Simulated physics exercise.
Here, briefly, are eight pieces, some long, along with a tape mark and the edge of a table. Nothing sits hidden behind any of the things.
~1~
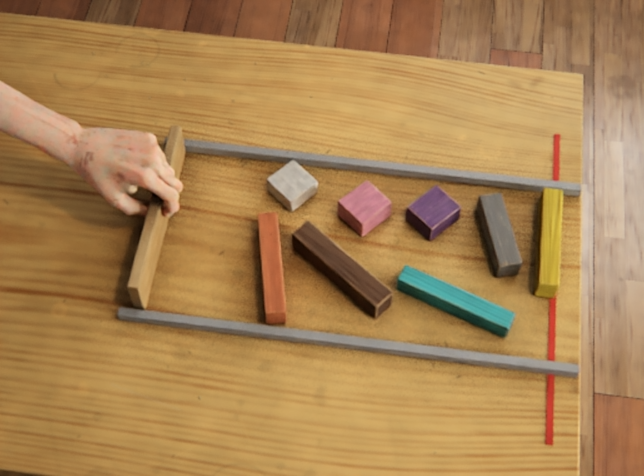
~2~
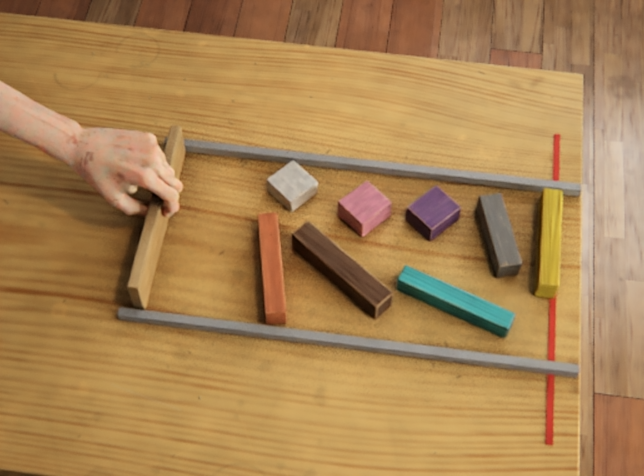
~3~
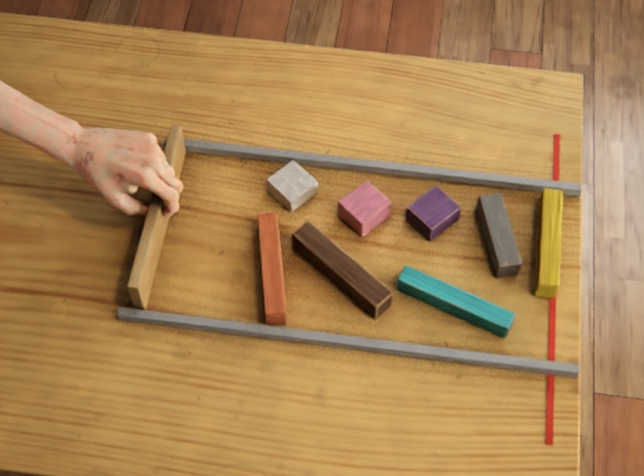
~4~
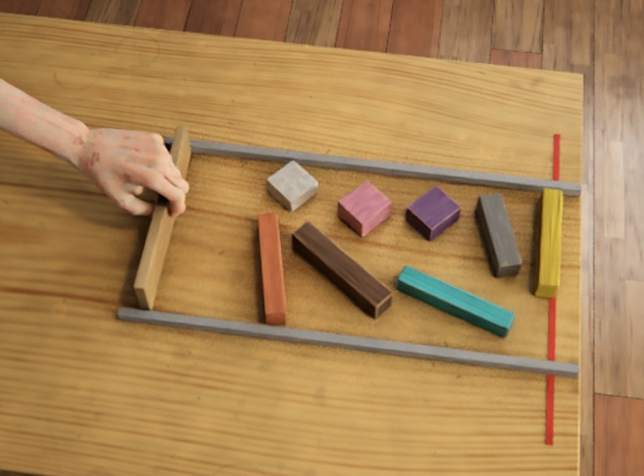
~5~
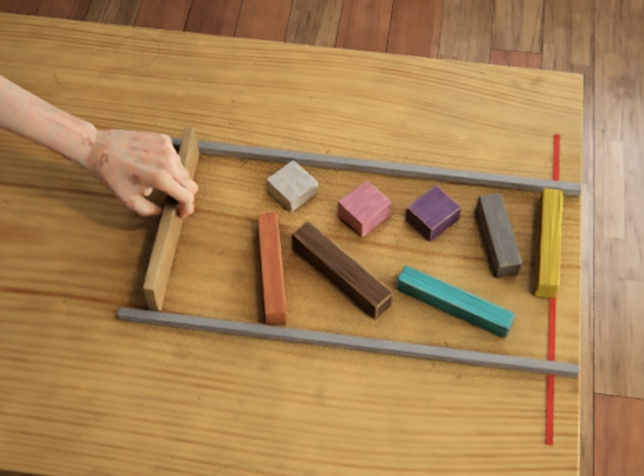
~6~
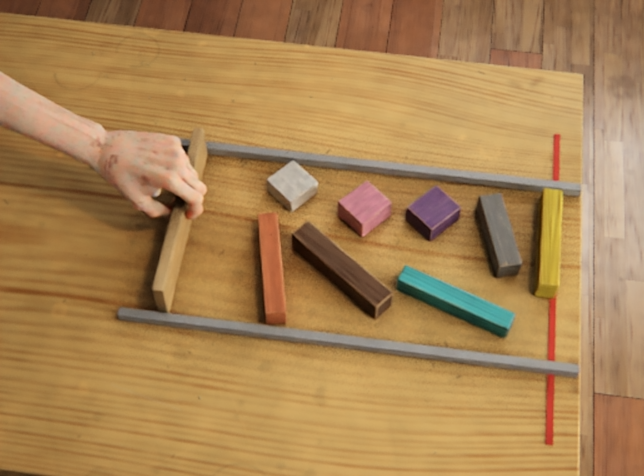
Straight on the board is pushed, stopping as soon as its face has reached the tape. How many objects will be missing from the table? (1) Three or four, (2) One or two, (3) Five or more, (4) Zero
Option 3: Five or more.
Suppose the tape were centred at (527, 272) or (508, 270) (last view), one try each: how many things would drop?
4 and 3.
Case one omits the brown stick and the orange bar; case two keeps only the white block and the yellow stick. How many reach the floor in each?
Fallen: 4 in the first try, 4 in the other.
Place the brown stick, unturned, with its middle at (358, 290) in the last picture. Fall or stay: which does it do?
It drops down.
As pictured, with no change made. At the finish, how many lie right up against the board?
The figure is 2.
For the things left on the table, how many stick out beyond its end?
I count 1 overhanging.
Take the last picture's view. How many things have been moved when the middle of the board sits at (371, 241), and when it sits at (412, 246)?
At that stage 7; at the next, 8.
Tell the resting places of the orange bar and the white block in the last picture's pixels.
The one named first is at (565, 303), the next at (581, 213).
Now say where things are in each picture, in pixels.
The first frame shows yellow stick (549, 242); grey bar (499, 235); turquoise stick (455, 301); board (158, 215); tape (554, 275).
The second frame shows grey bar (499, 235); board (158, 215).
The third frame shows turquoise stick (455, 302); orange bar (272, 267).
The fourth frame shows yellow stick (549, 242); pink block (365, 209).
The fifth frame shows grey bar (499, 235); purple block (433, 213).
The sixth frame shows yellow stick (549, 242); grey bar (499, 235); turquoise stick (455, 302); board (182, 218); tape (554, 275).
Early on, none off yet; yellow stick at rest near (549, 242); grey bar at rest near (499, 235); turquoise stick moving near (460, 300).
Finally, the number that fall off is five or more; lost, brown stick, pink block, purple block, turquoise stick, grey bar and yellow stick.
